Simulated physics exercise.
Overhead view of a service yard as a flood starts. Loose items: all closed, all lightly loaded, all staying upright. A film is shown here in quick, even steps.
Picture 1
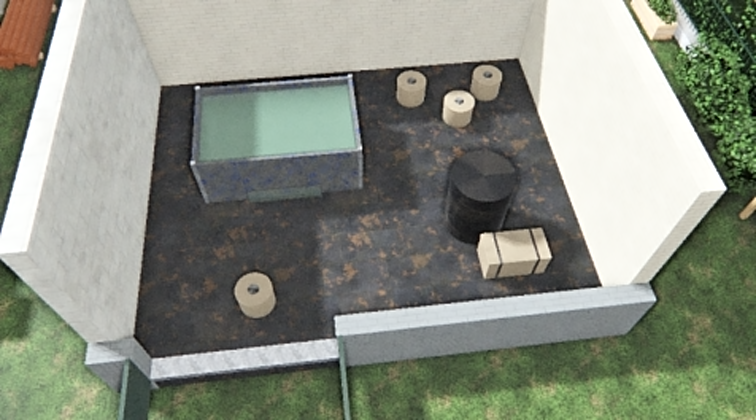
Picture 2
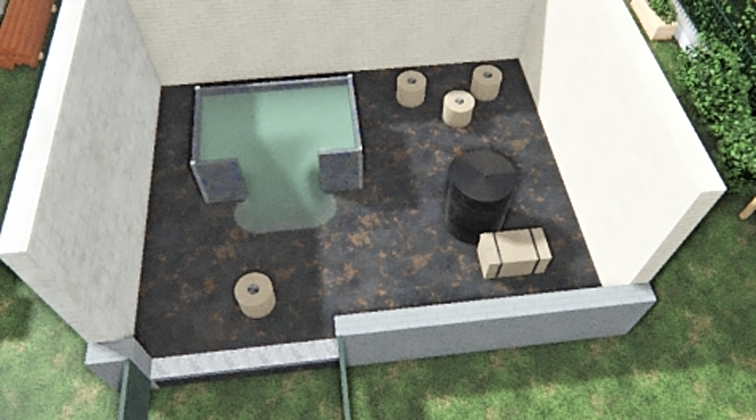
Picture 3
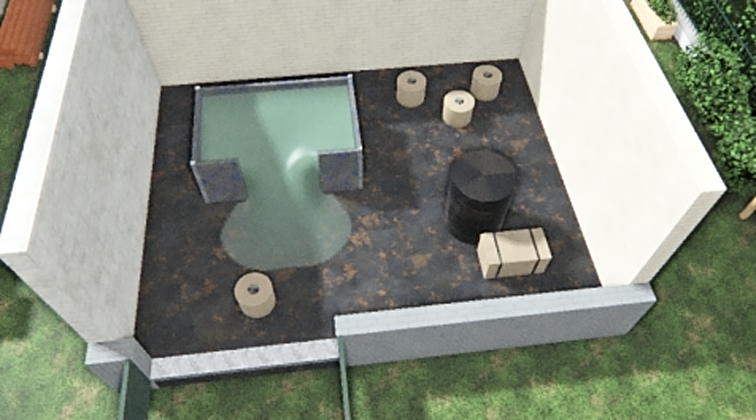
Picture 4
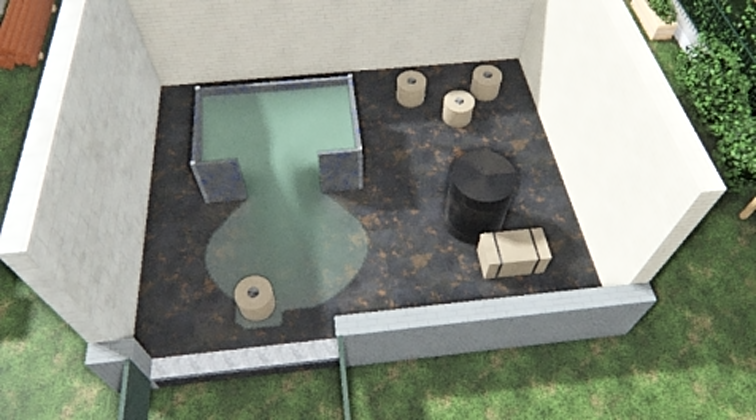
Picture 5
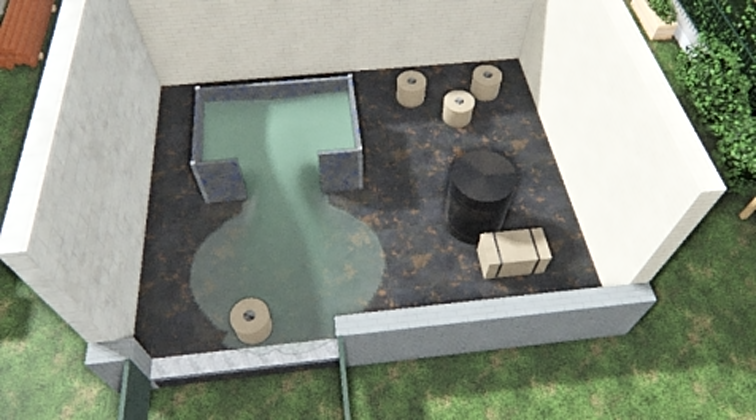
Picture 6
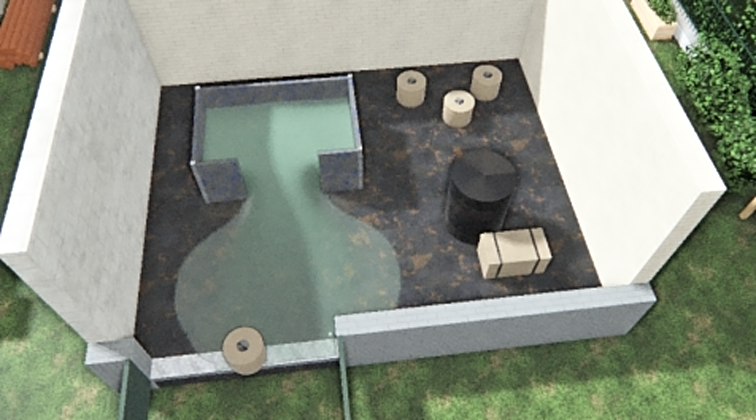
In a walled yard, water spreads from an opened tank and pushes one tub forward.
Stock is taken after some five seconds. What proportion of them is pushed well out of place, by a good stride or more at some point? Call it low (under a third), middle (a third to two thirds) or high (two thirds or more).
Low.
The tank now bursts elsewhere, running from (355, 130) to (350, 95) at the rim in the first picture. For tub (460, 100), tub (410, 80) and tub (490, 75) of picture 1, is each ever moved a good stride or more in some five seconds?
Results in order: Moved that far / moved that far / moved that far.
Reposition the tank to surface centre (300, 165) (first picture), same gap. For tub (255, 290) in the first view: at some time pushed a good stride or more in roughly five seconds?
Put simply: It got there.
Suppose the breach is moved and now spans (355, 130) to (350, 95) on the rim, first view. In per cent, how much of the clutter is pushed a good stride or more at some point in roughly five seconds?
About 60 %.
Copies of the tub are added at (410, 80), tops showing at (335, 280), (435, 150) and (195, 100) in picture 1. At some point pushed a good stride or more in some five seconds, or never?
Here's how it goes: Sent far off, never gets far, and lastly never gets far.
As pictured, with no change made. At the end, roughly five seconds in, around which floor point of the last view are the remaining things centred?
In the last view, somewhere about (461, 130).
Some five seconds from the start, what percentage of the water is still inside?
Estimate: Roughly 52 %.
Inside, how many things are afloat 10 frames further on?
The figure is 0.
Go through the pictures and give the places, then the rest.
The first frame shows a tub at (253, 289) rests on the ground; a tub at (488, 75), on the bottom; 0 of 5 have shifted.
The second frame shows a tub at (253, 289) rests on the ground; a tub at (488, 75), on the bottom; 0 of 5 have shifted.
The third frame shows a tub at (253, 289), on the bottom; a tub at (488, 75), on the bottom; 0 of 5 have shifted.
The fourth frame shows a tub at (253, 293) rests on the ground, close to its start; a tub at (488, 75), on the bottom; 0 of 5 have shifted.
The fifth frame shows a tub at (249, 316), on the bottom, a stride from its start; a tub at (488, 75), on the bottom; 1 of 5 have shifted.
The sixth frame shows a tub at (243, 346), on the bottom, a stride from its start; a tub at (488, 75), on the bottom; 1 of 5 have shifted.
A moment on, 1 of 5 are well off their spots; 0 afloat.
Next, 1 of 5 are well off their spots; 0 afloat.
Later, 1 of 5 are well off their spots; 0 afloat.
In the end, 1 of 5 are well off their spots, and 1 have been at some point; 0 afloat.
